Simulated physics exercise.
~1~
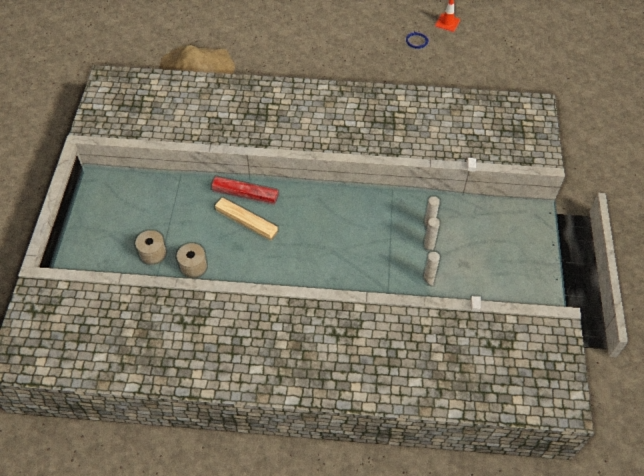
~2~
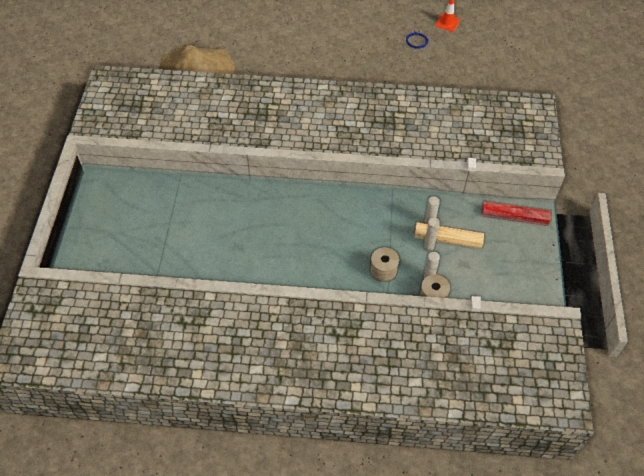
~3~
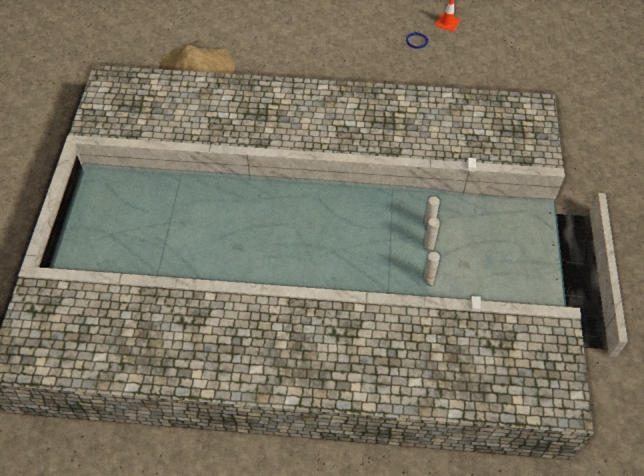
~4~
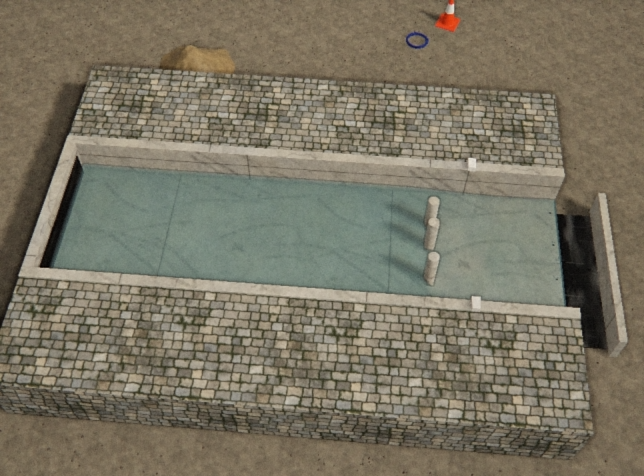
The footage shows a stone-walled channel of shallow water where a red beam, a pale wooden beam and two round tubs drift right toward a row of three upright posts, the red beam leading past them, until all four floating objects are gone and only the posts remain.
